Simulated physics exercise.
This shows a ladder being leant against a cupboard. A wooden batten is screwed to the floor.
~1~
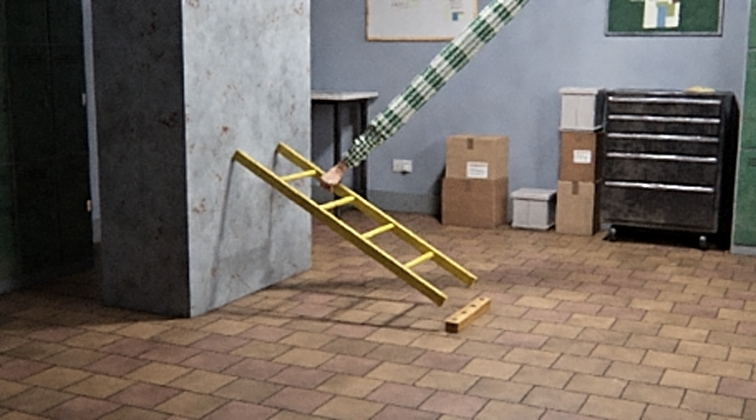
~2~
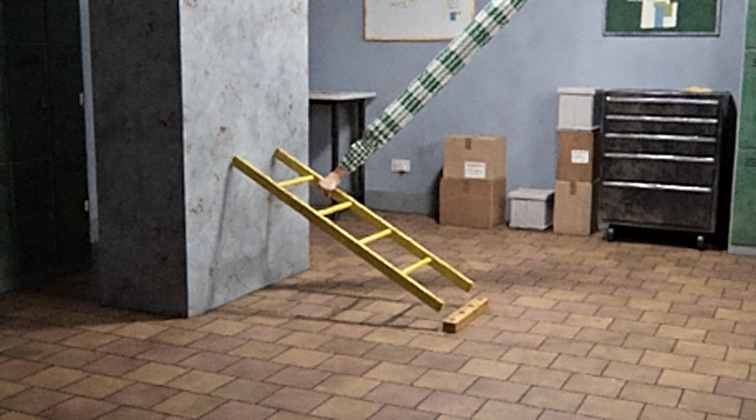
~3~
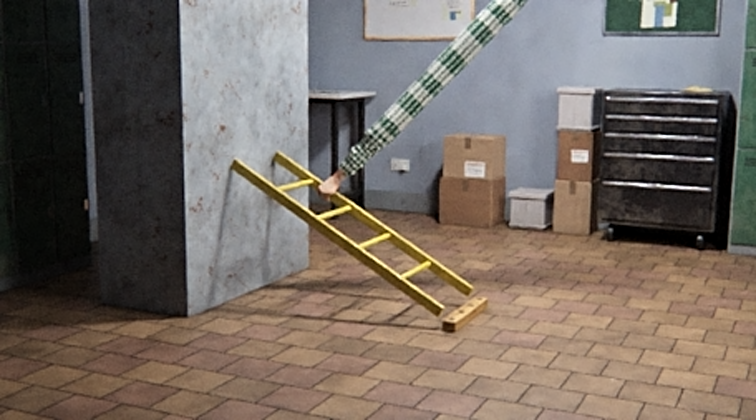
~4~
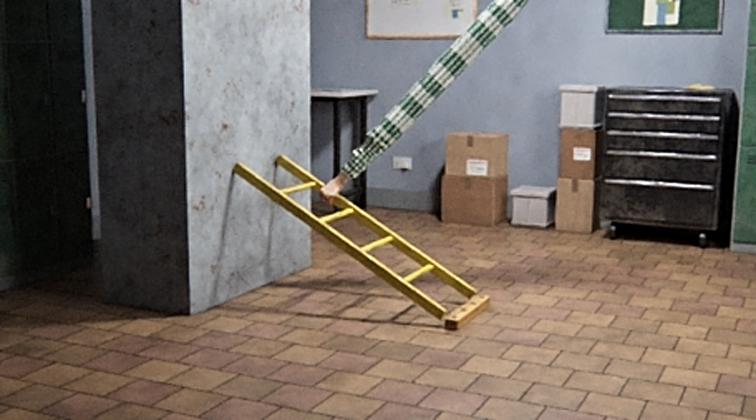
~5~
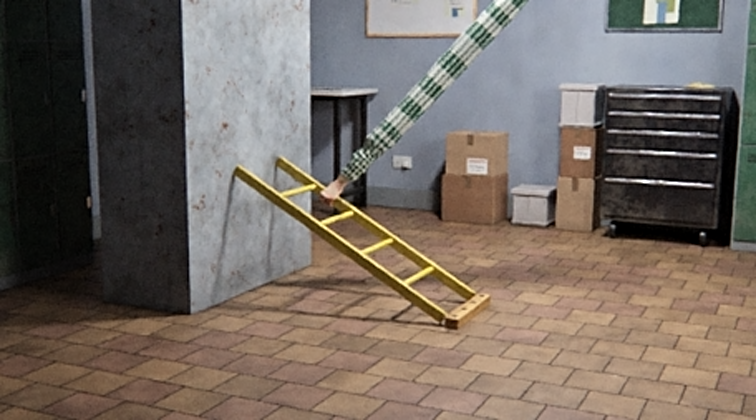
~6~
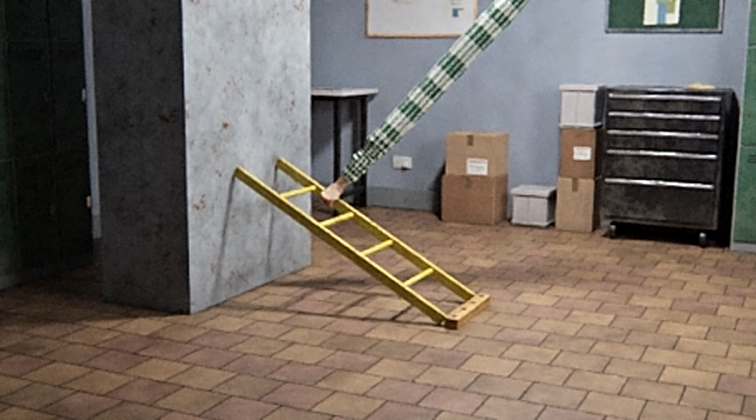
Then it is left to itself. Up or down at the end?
The yellow ladder stays up.
Then, 0.10 s on from there, yellow ladder moving near (355, 236).
Then, 0.42 s on from there, yellow ladder at rest near (355, 236).
In the end, the yellow ladder holds its place, near (355, 236).
